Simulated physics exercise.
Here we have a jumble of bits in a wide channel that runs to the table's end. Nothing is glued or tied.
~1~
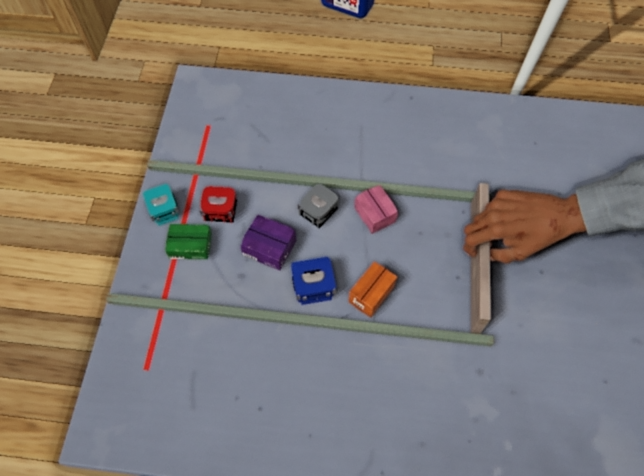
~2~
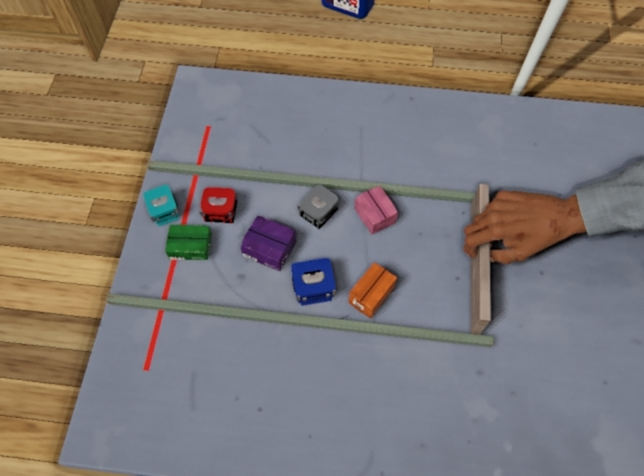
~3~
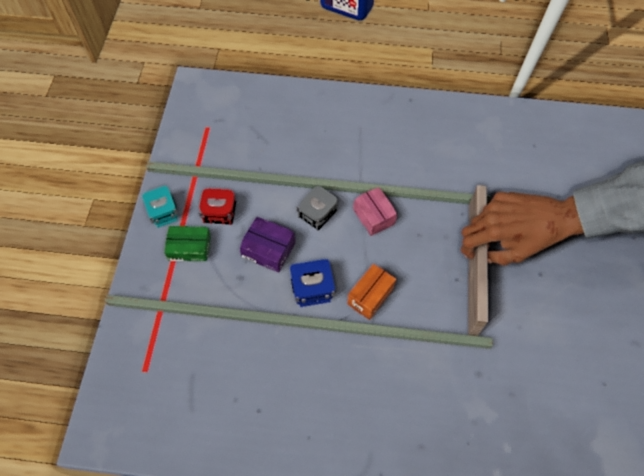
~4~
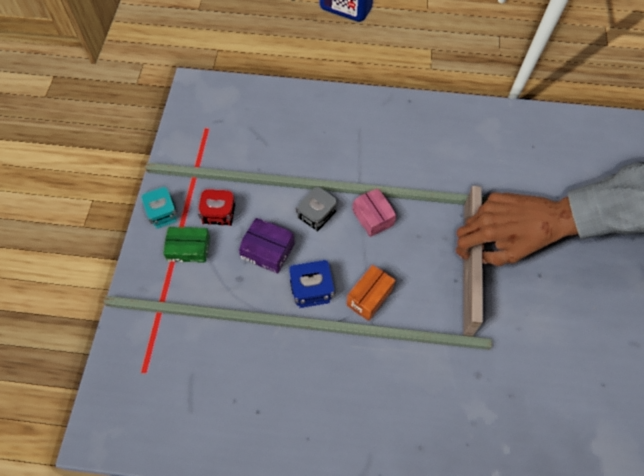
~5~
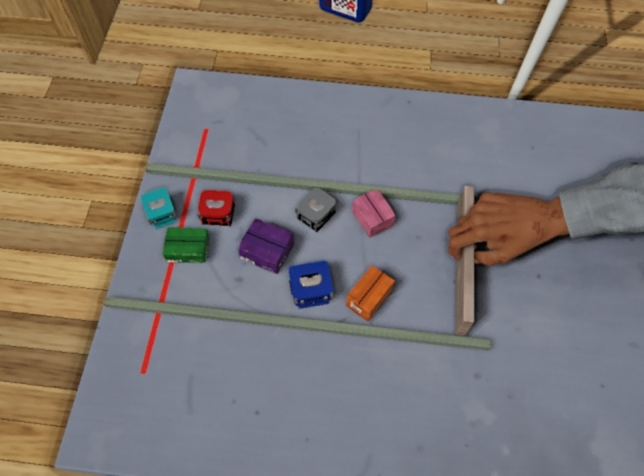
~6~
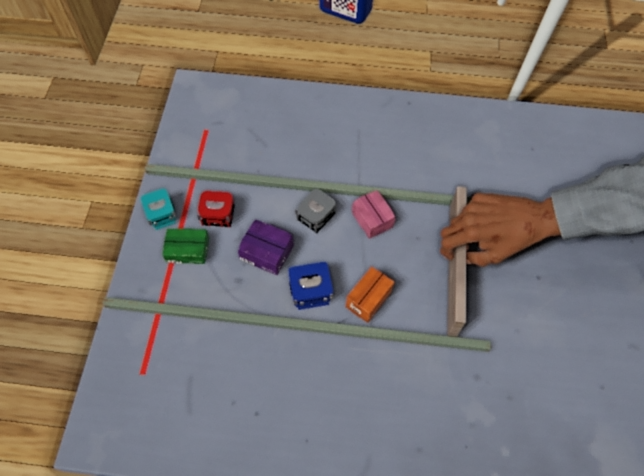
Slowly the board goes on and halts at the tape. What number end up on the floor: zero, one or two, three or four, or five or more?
In the end the number that fall off is three or four.
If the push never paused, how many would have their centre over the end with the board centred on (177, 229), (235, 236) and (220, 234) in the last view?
It would be 3, 0 and 0.
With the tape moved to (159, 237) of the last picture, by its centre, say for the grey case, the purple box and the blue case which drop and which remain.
The grey case is lost; the purple box holds on; the blue case comes down.
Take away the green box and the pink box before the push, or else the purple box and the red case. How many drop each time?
It would be 1 and 2.
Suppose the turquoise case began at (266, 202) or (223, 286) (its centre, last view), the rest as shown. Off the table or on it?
The turquoise case is lost; comes down.
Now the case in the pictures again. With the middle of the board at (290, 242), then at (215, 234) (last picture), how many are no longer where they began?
At the one place 7, at the other 8.
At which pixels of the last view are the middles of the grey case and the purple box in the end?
The grey case stops around (146, 190); the purple box around (150, 227).
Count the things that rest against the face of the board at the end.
In contact: 3.
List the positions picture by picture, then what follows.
The first picture shows turquoise case (162, 205); green box (189, 242); red case (219, 205); board (480, 257); tape (181, 235).
The second picture shows green box (189, 242); pink box (376, 210).
The third picture shows red case (218, 207); board (478, 259).
The fourth picture shows turquoise case (160, 208); purple box (267, 246).
The fifth picture shows green box (187, 245); grey case (317, 210).
The sixth picture shows turquoise case (159, 210); green box (186, 246); red case (217, 209); board (457, 260); tape (178, 239).
Early on, none off yet; turquoise case at rest near (159, 210); green box at rest near (186, 246); red case at rest near (217, 209).
A while later, none off yet; turquoise case at rest near (159, 210); green box moving near (180, 248); red case moving near (211, 205).
Further along, none off yet; turquoise case travelled about its own width near (131, 212); green box travelled about its own width near (123, 254); red case travelled well along near (158, 191).
Finally, the number that fall off is three or four; lost, red case, green box and turquoise case.
